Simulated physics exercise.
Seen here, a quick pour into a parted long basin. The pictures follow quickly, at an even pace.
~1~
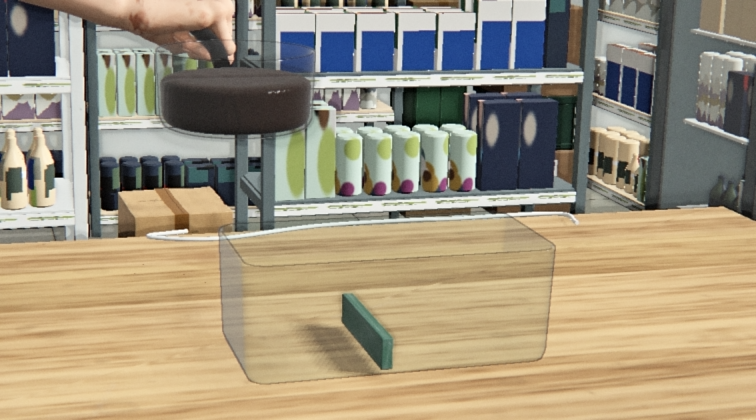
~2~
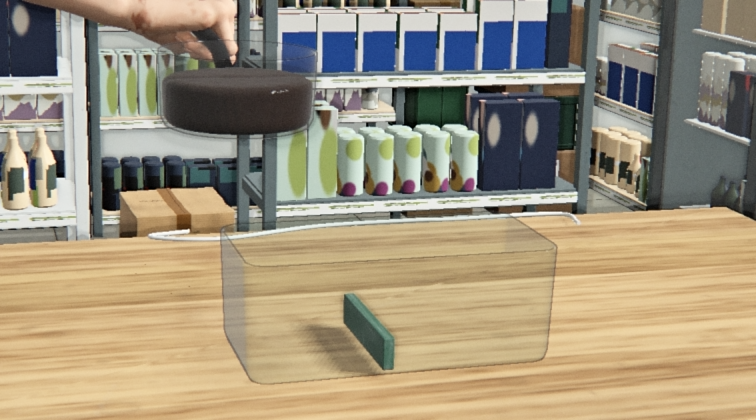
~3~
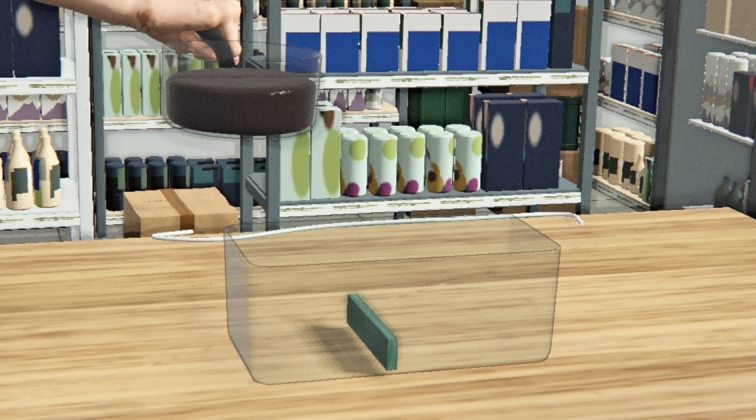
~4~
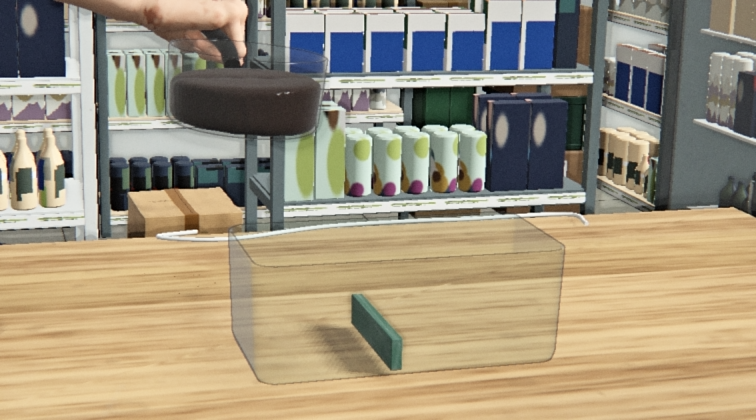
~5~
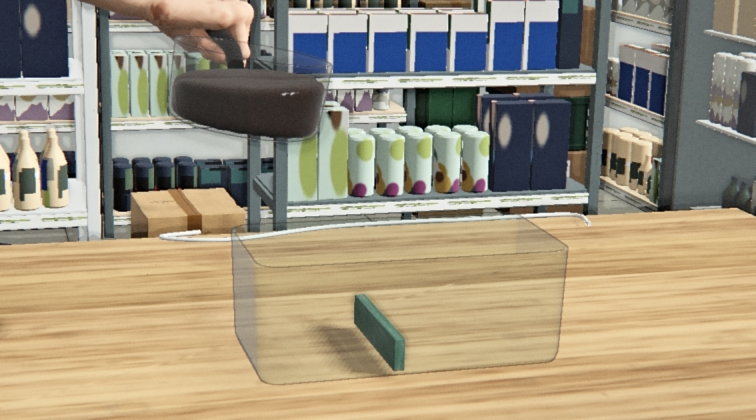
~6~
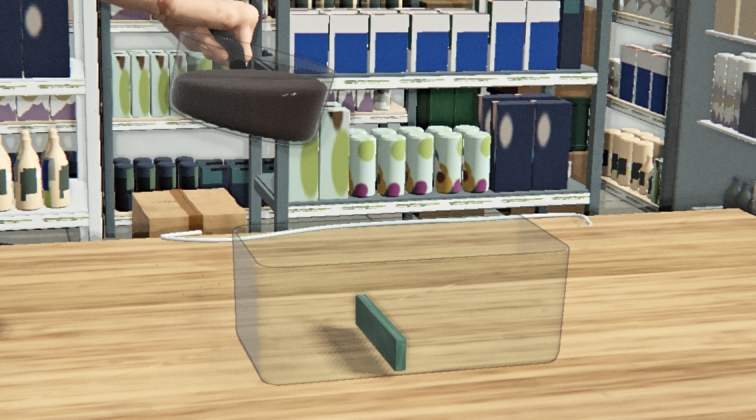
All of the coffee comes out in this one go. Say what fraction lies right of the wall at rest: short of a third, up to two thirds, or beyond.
In the end from a third to two thirds is right of the wall.
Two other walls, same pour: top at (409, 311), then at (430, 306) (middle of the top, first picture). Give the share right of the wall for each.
Near 5 % and 5 %.
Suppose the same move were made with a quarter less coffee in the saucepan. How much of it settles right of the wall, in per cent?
Near 35 %.
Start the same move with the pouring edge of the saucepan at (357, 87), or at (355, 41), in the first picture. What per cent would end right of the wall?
About 80 and 80 per cent.
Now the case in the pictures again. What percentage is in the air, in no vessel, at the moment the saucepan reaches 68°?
Close to 35 per cent.
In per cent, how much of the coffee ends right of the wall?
It comes to 50 per cent or so.
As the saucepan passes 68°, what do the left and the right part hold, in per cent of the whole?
Left about 5, right about 5.
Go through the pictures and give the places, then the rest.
In the first frame, tilt 0°; pouring edge (312, 51); surface from (160, 80) to (307, 77); the long basin's rim runs from (231, 247) to (530, 231); the wall's top is at (366, 316).
In the second frame, tilt 1°; pouring edge (314, 52); surface from (162, 81) to (309, 78).
In the third frame, tilt 2°; pouring edge (318, 55); surface from (165, 80) to (312, 79).
In the fourth frame, tilt 5°; pouring edge (324, 59); surface from (171, 79) to (316, 79).
In the fifth frame, tilt 9°; pouring edge (328, 65); surface from (174, 80) to (321, 80).
In the sixth frame, tilt 14°; pouring edge (331, 72); surface from (175, 81) to (322, 81).
A moment on, the saucepan is tipped part way and 58 per cent is still to pour, 3 is left of the wall and 4 right of it.
Next, the saucepan is tipped on its side and 12 per cent is still to pour, 28 is left of the wall and 47 right of it.
Then the saucepan is tipped right over and 1 per cent is still to pour, 49 is left of the wall and 48 right of it.
Later the saucepan is tipped right over and 0 per cent is still to pour, 50 is left of the wall and 49 right of it.
Finally, 50 per cent lies left of the wall, 49 right of it and 1 outside.
